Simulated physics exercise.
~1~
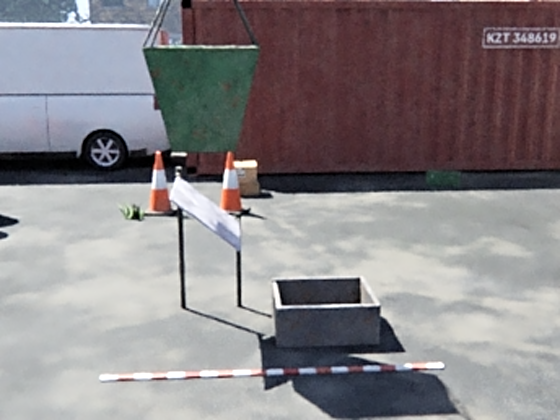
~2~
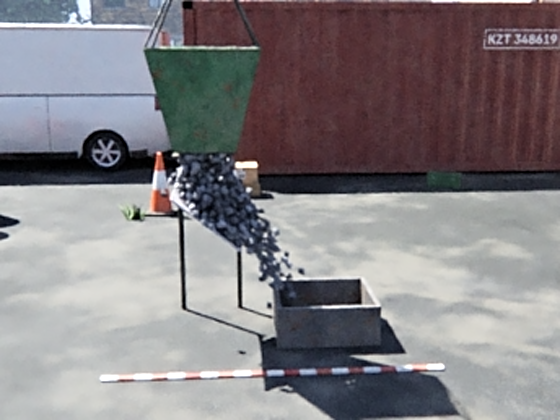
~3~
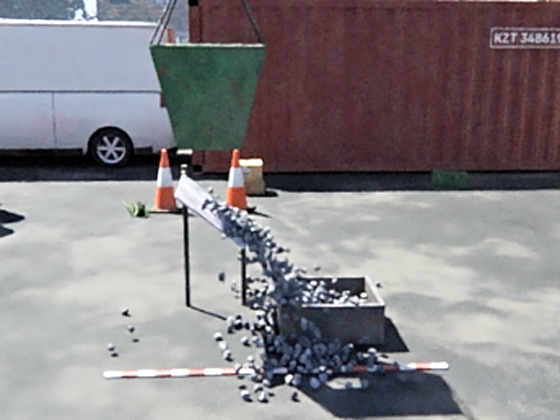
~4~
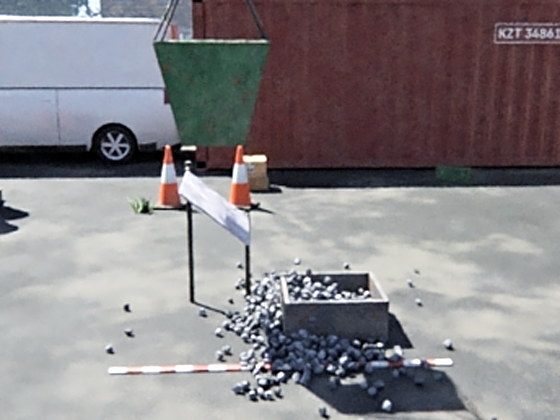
On a sunlit paved yard, a green skip hangs above a sloping steel sheet on thin legs, with a low open bin to the right and a red and white pole lying in front. Traffic cones, a pale van and a rusty red container stand behind. Dark grey stones pour from the bottom of the skip onto the slope and slide down to the right. They tumble off its lower end, some dropping into the bin and others scattering around it. Finally the slope is clear, and the stones lie still, many in the bin and the rest strewn around it and across the pole.
